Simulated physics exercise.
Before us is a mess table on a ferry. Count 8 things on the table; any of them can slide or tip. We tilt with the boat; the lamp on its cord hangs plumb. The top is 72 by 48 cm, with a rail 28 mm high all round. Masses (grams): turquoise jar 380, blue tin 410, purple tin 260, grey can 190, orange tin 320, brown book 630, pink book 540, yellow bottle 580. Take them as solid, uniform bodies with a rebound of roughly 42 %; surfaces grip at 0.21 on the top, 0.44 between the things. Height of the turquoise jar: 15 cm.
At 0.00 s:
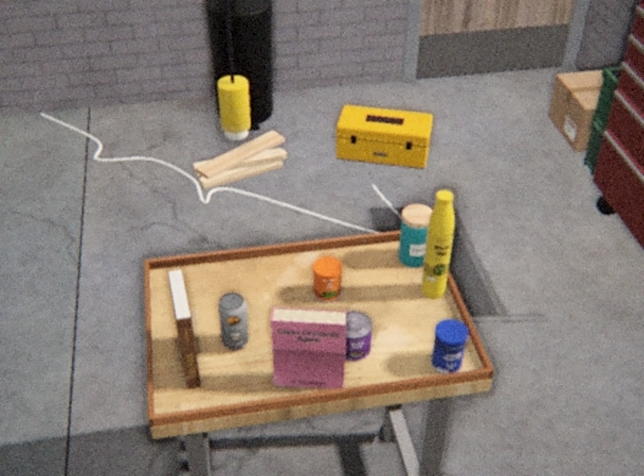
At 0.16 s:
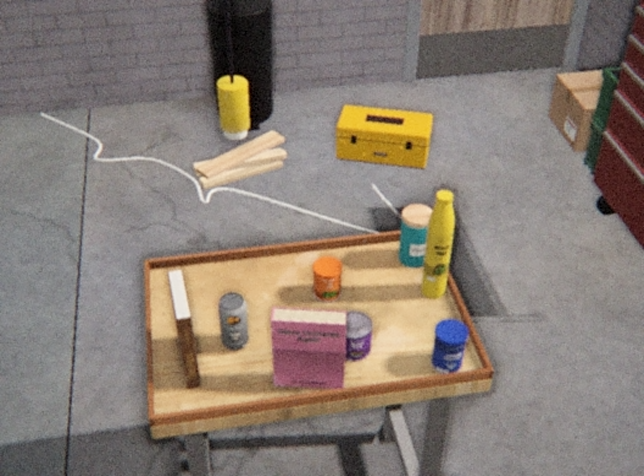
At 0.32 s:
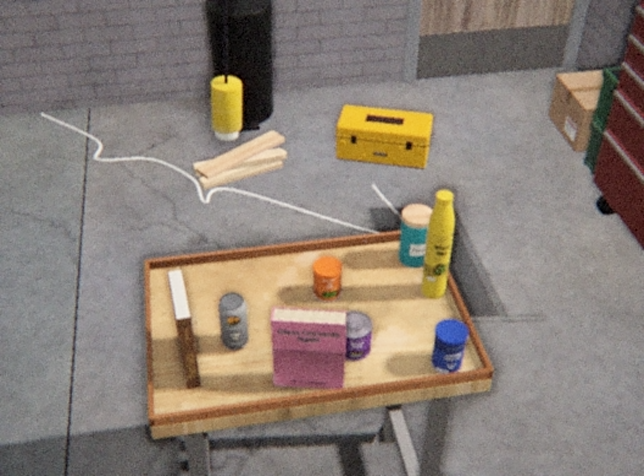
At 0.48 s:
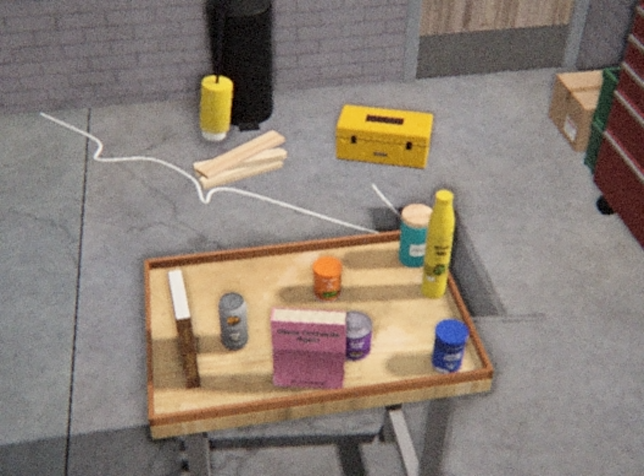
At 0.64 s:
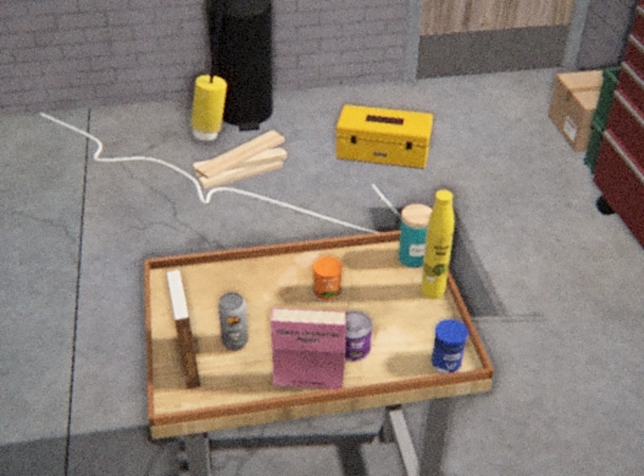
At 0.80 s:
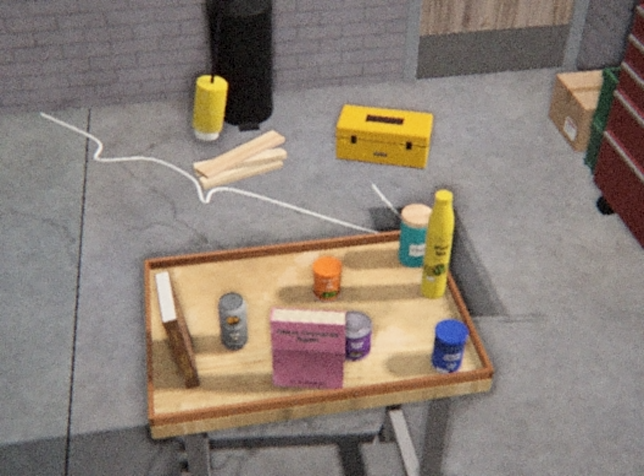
The clip shows a rimmed table holding tins, jars, a bottle and two books as a yellow lamp hanging behind it drifts left; then the brown book leans slightly left, while the other items stay in place.
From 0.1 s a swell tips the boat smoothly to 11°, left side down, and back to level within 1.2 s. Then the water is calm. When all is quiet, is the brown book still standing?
The brown book topples.
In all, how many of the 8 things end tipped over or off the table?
That comes to 1.
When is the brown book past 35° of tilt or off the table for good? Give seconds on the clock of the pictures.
Near 1.0 s.
After 1.10 s, floor tilted 3°, left side down; brown book now off the table.
After 1.30 s, boat level.
After 1.40 s, as before.
In the end (1.8 s), off the table and tipped over, brown book; the other 7 under 5 cm from the start.
